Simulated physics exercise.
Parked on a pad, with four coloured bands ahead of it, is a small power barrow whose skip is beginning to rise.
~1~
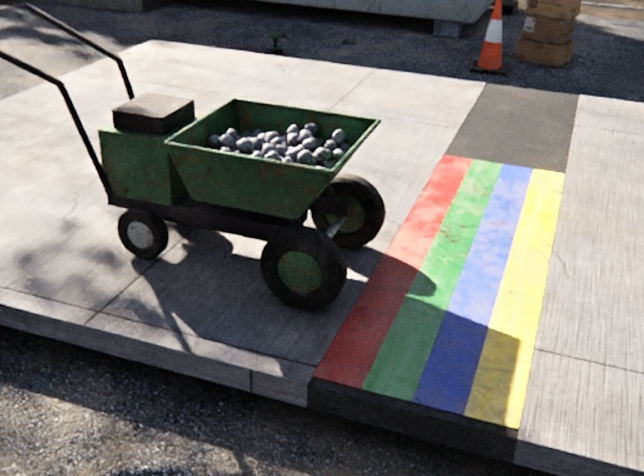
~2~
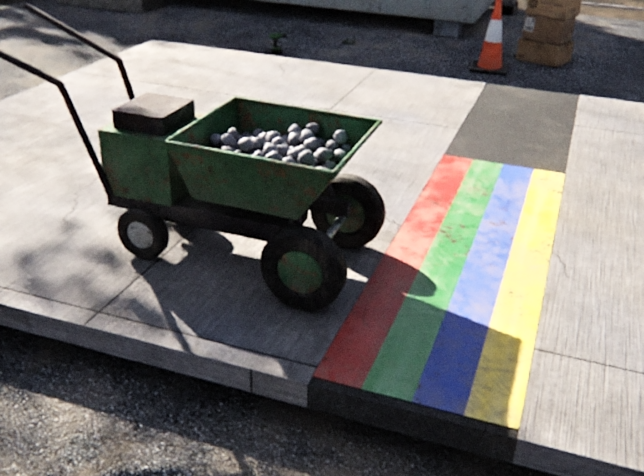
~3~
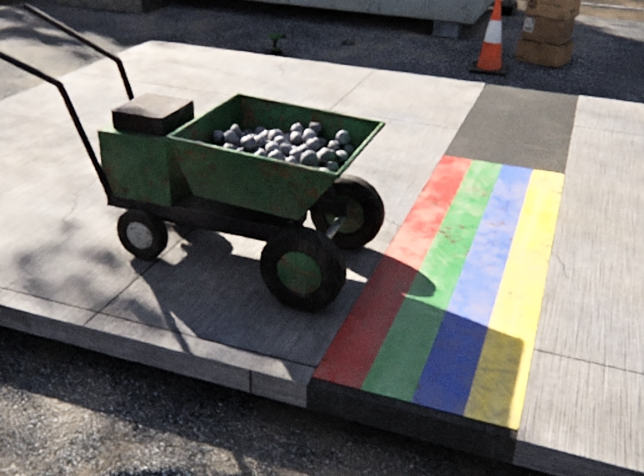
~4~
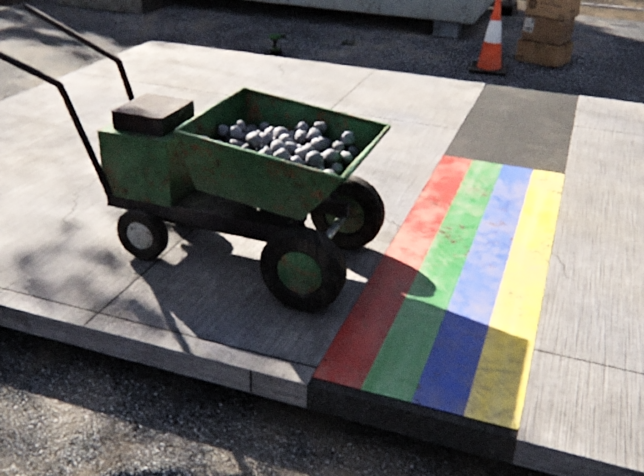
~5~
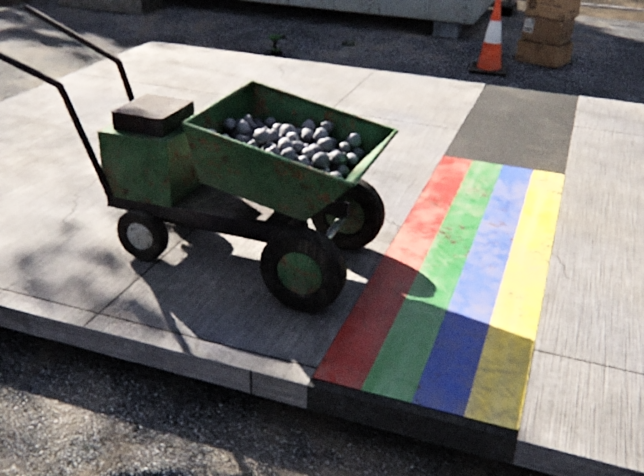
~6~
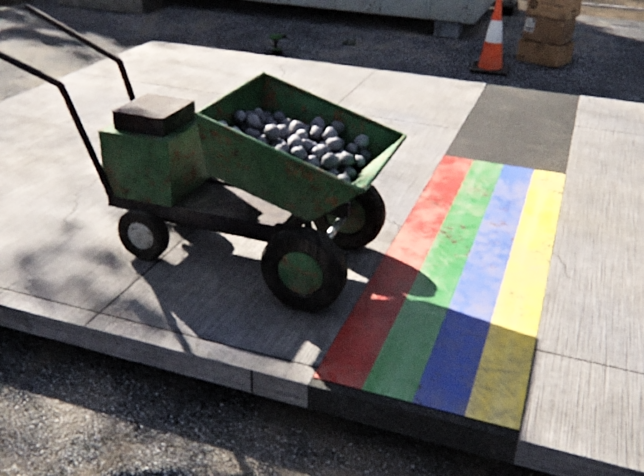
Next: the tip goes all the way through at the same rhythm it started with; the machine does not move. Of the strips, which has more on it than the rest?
I would say the blue one.
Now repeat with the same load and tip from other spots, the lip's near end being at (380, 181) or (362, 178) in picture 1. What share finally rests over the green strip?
First place: Around 0 per cent. Second place: Around 0 per cent.
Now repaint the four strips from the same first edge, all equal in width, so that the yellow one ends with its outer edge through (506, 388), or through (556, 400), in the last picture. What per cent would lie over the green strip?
10 and 40 in a hundred.
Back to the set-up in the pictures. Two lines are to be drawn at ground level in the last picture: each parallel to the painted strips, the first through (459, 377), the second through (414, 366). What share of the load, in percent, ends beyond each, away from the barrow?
That's 40 in a hundred for the first and 80 in a hundred for the second.
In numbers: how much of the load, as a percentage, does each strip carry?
The red strip gets close to 0, the green strip close to 25, the blue strip close to 40 and the yellow strip close to 20.
Shortly afterwards, skip tipped steeply; the whole lot in the skip.
Next, skip tipped right over; the bulk in the skip; a little over the green strip; a little over the blue strip; only a few over the yellow strip.
Some moments later, skip tipped right over; a little in the skip; near a quarter over the green strip; near a third over the blue strip; near a quarter over the yellow strip; a little off the paint.
In the end, skip tipped right over; a little in the skip; none at all over the red strip; near a quarter over the green strip; near a third over the blue strip; near a quarter over the yellow strip; a little off the paint.
